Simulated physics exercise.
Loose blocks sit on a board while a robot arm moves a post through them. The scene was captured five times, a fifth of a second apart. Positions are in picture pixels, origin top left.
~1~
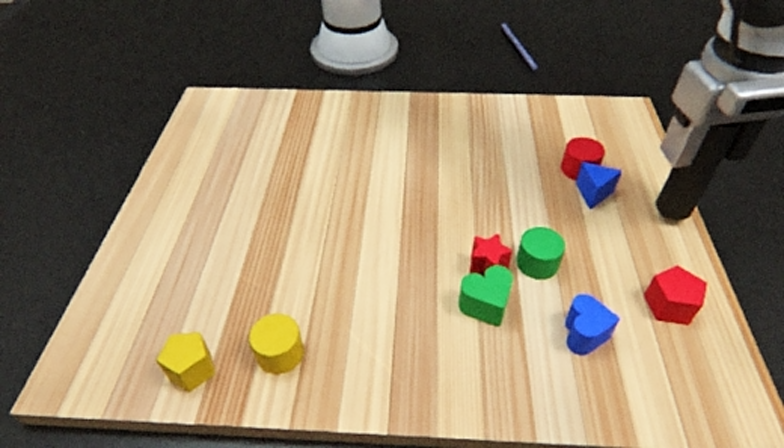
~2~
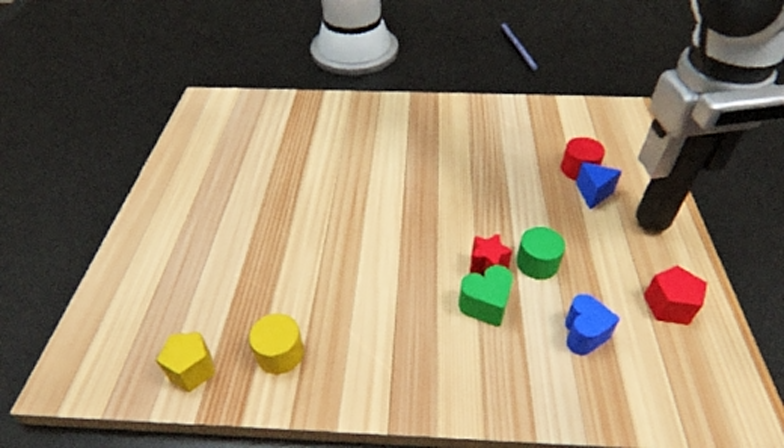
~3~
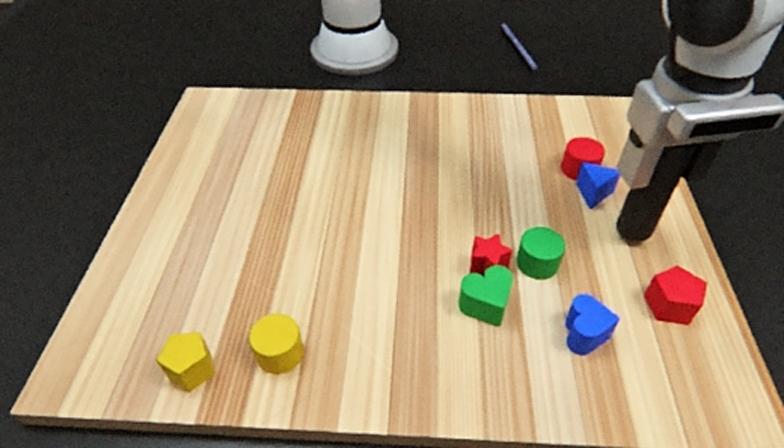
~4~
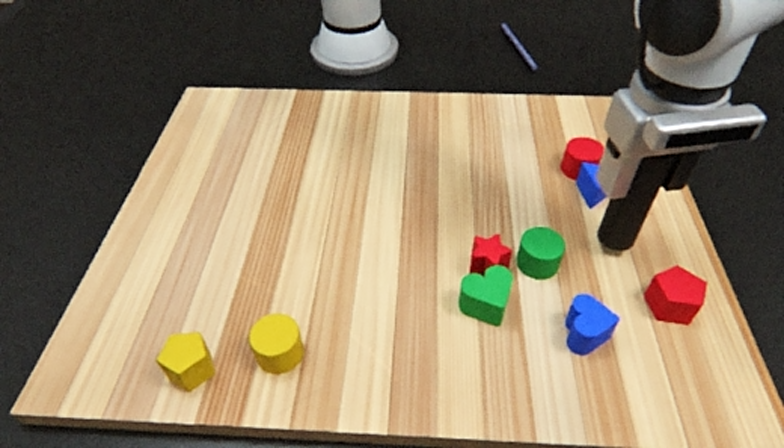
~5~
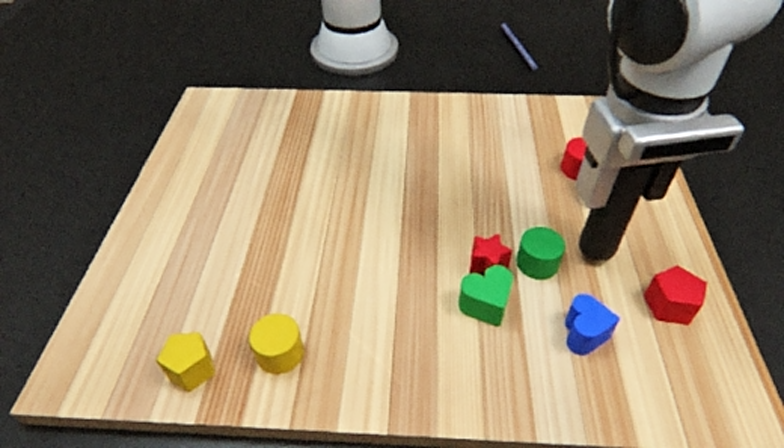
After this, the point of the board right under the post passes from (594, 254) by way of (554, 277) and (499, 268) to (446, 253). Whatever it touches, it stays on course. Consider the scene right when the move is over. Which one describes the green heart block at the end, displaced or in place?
That block is not shifted.
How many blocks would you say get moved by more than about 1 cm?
This push will displace two blocks.
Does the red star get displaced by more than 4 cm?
In short: Yes.
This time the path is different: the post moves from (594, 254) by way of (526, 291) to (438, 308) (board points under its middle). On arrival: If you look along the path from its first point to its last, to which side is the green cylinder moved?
My prediction: Rightwards.
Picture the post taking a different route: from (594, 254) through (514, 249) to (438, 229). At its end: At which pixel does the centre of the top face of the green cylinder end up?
The centre of its top face lies at (489, 253).
What follows on the original path. One third of the way, post (556, 270); red star (483, 249), turned 15° clockwise; green cylinder (519, 242).
Two thirds of the way, post (499, 261); red star (458, 247), turned 25° anticlockwise; green cylinder (475, 222).
At the end, post (447, 245); green heart block still; red star (421, 247), turned 80° anticlockwise; green cylinder (451, 203).
